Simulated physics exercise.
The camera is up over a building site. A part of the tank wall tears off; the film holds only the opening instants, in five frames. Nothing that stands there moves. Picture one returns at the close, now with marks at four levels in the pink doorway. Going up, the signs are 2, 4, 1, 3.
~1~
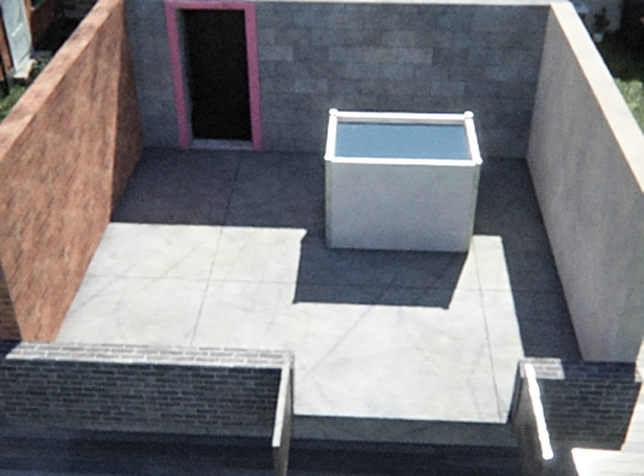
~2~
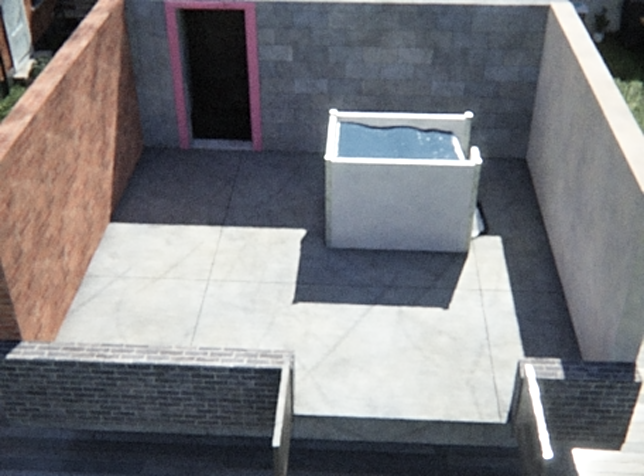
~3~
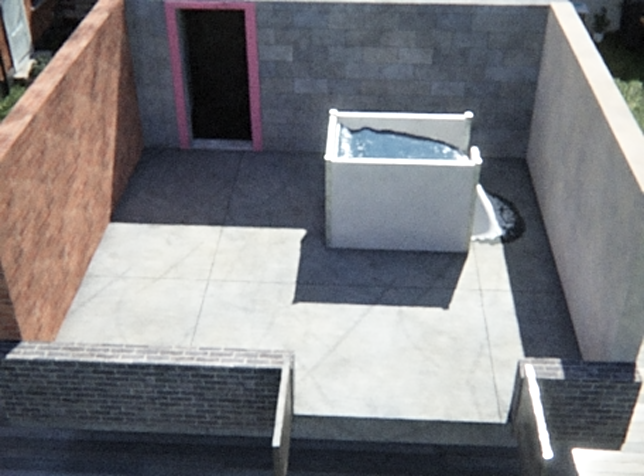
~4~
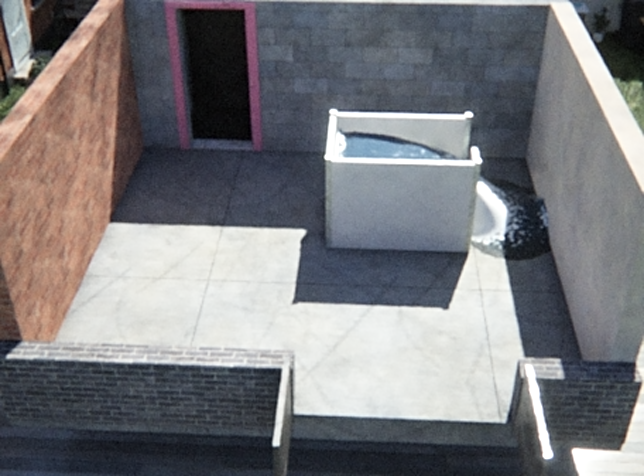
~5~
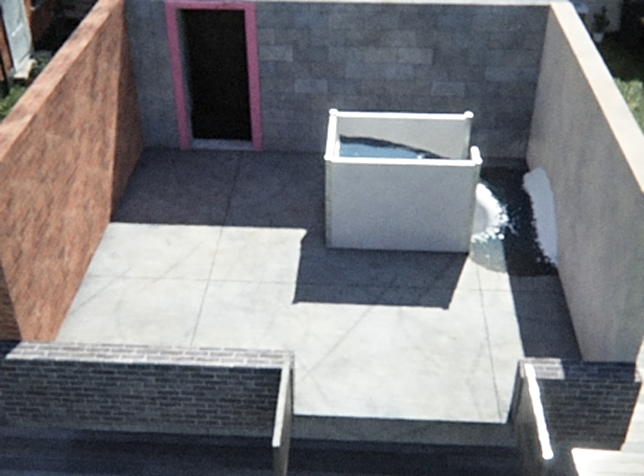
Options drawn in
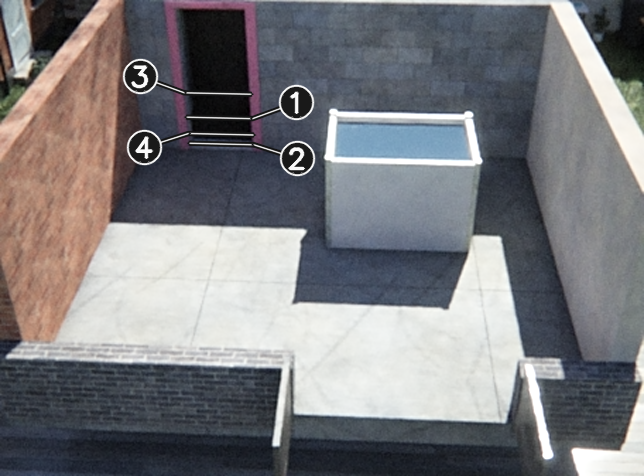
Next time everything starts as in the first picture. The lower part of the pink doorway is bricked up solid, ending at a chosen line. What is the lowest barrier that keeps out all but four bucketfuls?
I would pick height 2.
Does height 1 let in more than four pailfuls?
No, not at all.
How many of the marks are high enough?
All of the four.
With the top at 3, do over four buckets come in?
No, that is safe.
In white, 1 at (219, 117); 2 at (221, 144); 3 at (217, 93); 4 at (220, 134); from the bottom up 2, 4, 1, 3.
For height 1, nothing gets over.
For height 2, a bucket or two gets in.
For height 3, nothing gets over.
For height 4, nothing gets over.
